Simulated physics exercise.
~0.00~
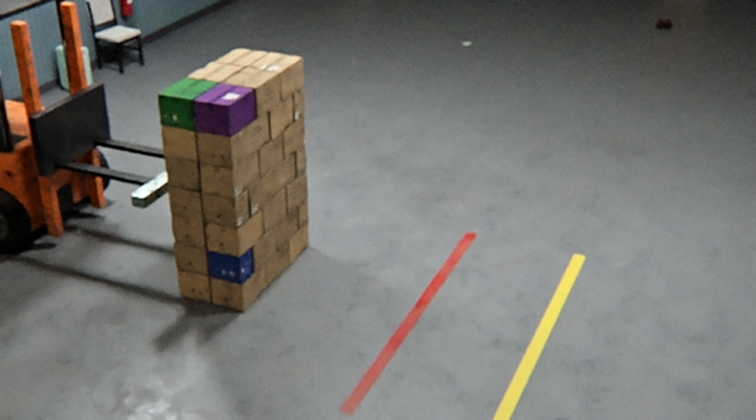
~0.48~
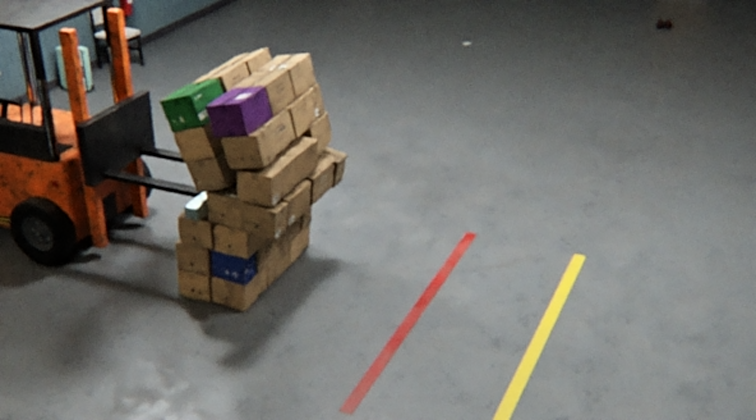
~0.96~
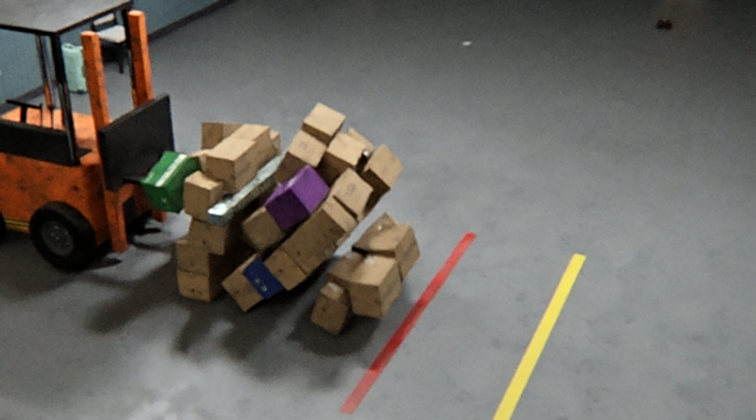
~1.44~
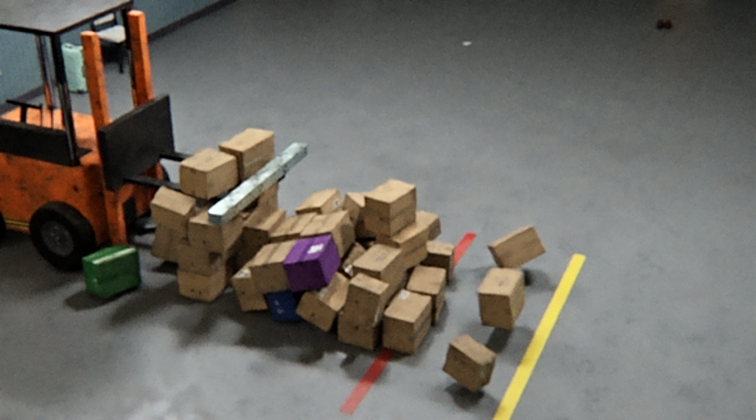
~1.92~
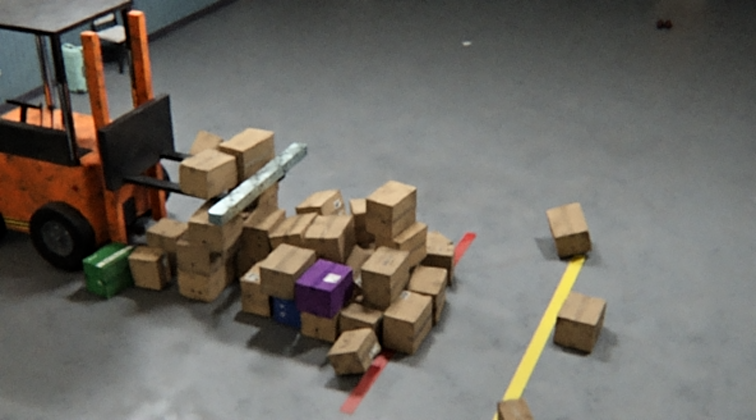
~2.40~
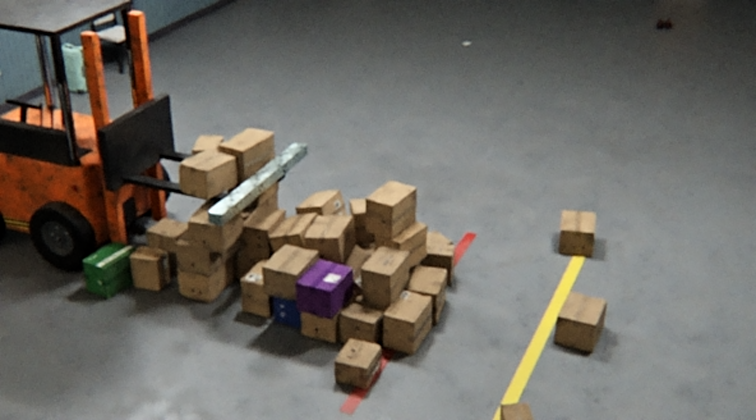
On a grey floor, an orange forklift moves right and drives a pale beam into a tall stack of cardboard cartons, which topples toward a red line. Several cartons tumble past it, while the purple one rests short of it in the heap and the green one lies near the forklift.
